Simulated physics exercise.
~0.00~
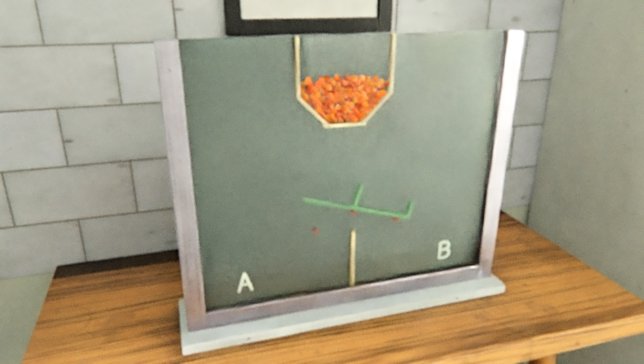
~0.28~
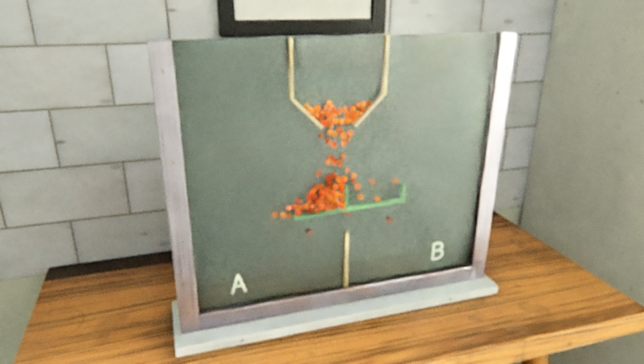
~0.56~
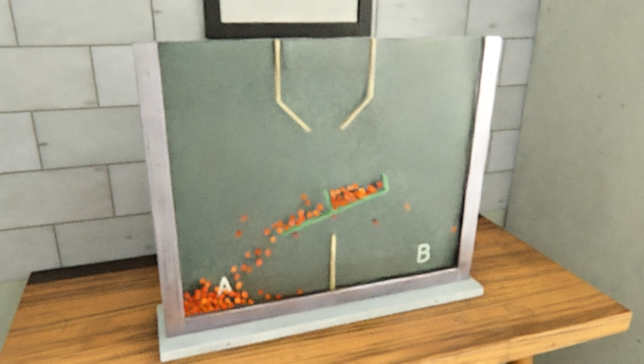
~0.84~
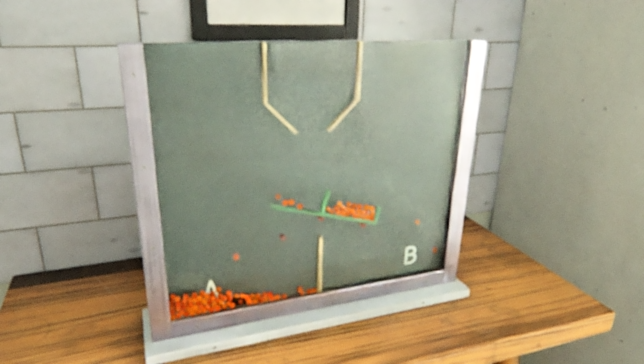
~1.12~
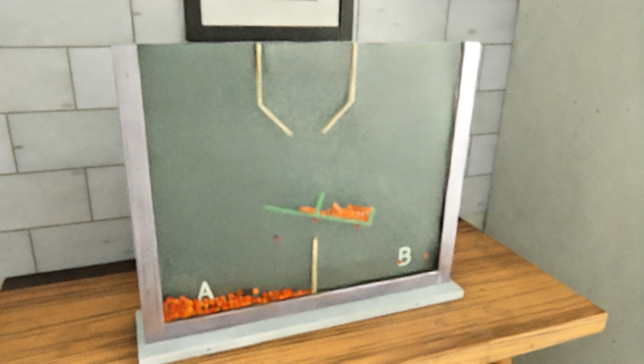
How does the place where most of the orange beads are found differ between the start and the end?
At the start the beads are all but entirely packed in the hopper at the top of the case, while at the end most of them lie along the bottom in bin A on the left, with a smaller share on the green tray.
